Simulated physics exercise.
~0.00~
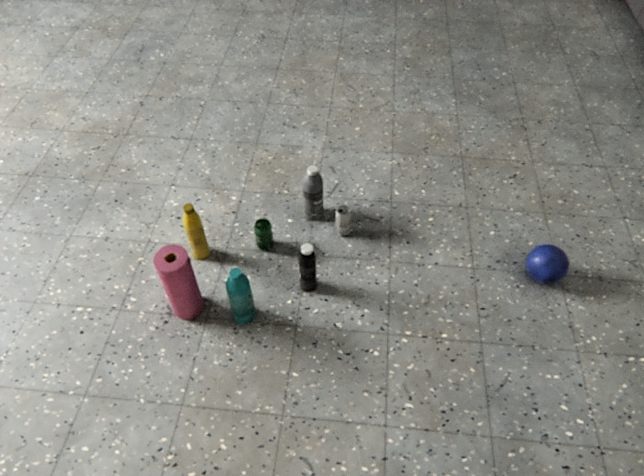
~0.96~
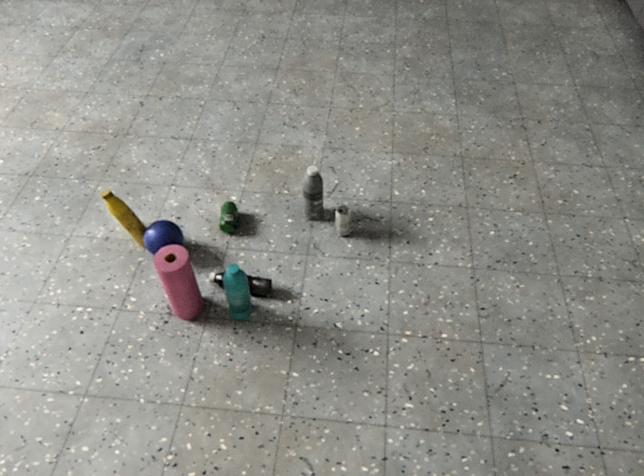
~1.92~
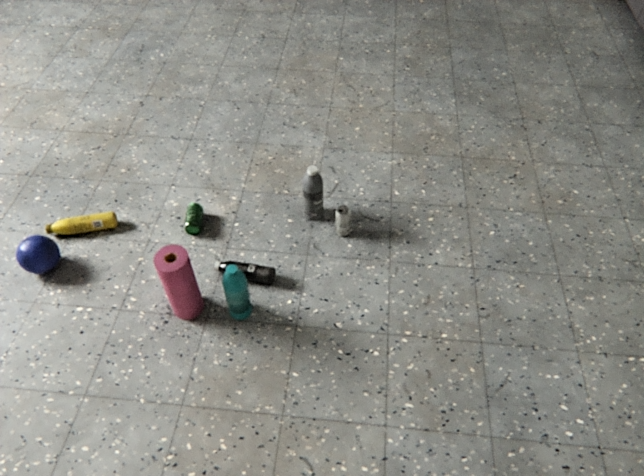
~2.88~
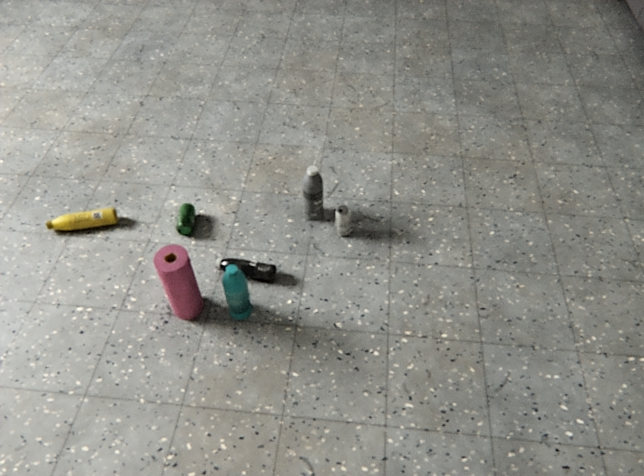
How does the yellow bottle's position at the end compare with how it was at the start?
At the start the yellow bottle stands upright, but by the end it is lying on its side on the floor, farther to the left.
